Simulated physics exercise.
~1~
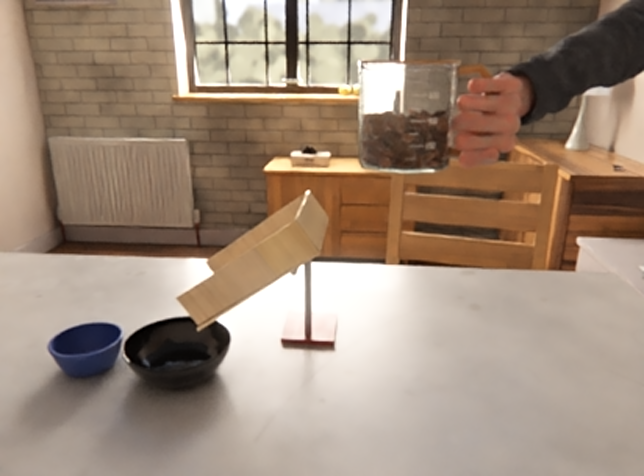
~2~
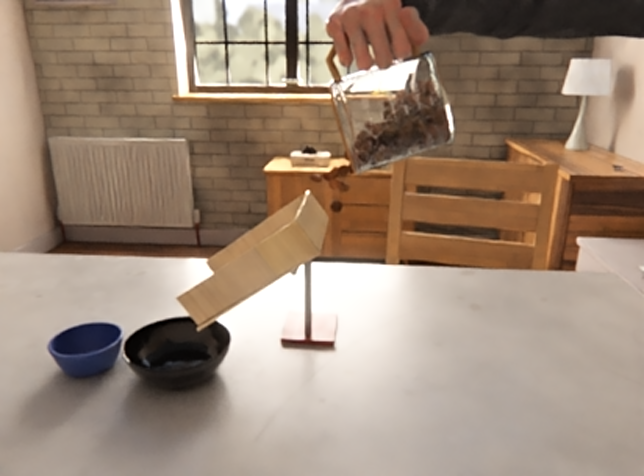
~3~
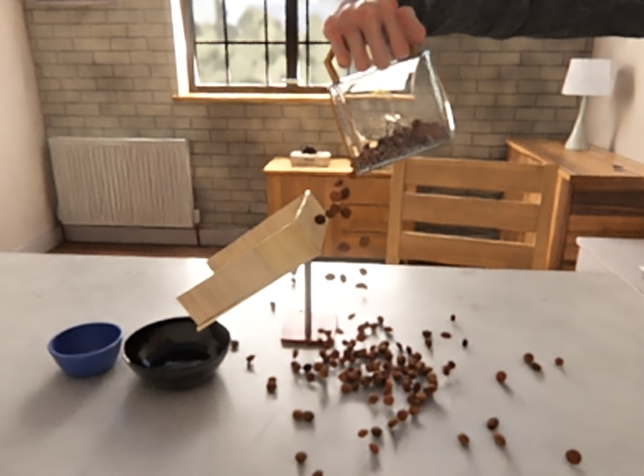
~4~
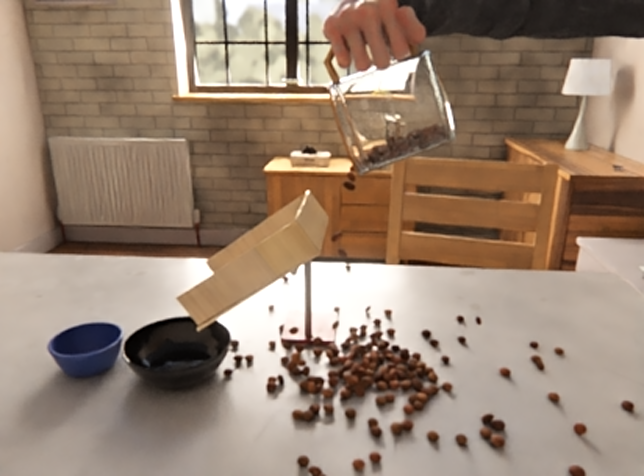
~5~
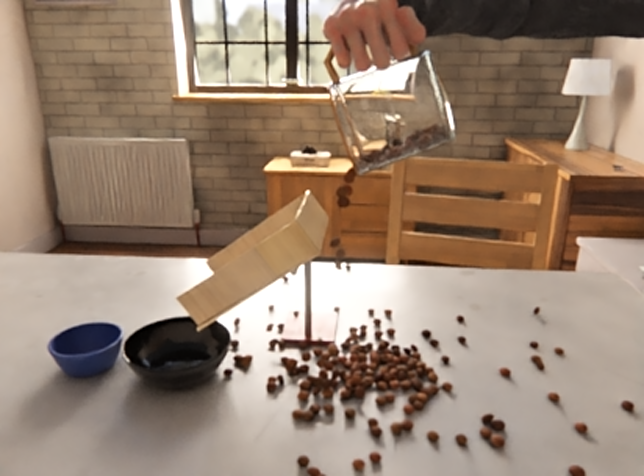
A hand in a dark sleeve holds a clear glass jug of small brown pieces above the right side of a pale table, seen from the front in a brick-walled room with a window, radiator and wooden furniture. A wooden chute on a stand slopes down leftward to a black bowl, with a blue bowl further left. The hand moves the jug left and tips it above the chute's upper end. Pieces spill down, missing the bowls and scattering around the stand and rightward. Finally, most lie on the table, a few remain in the tilted jug, and both bowls look empty.
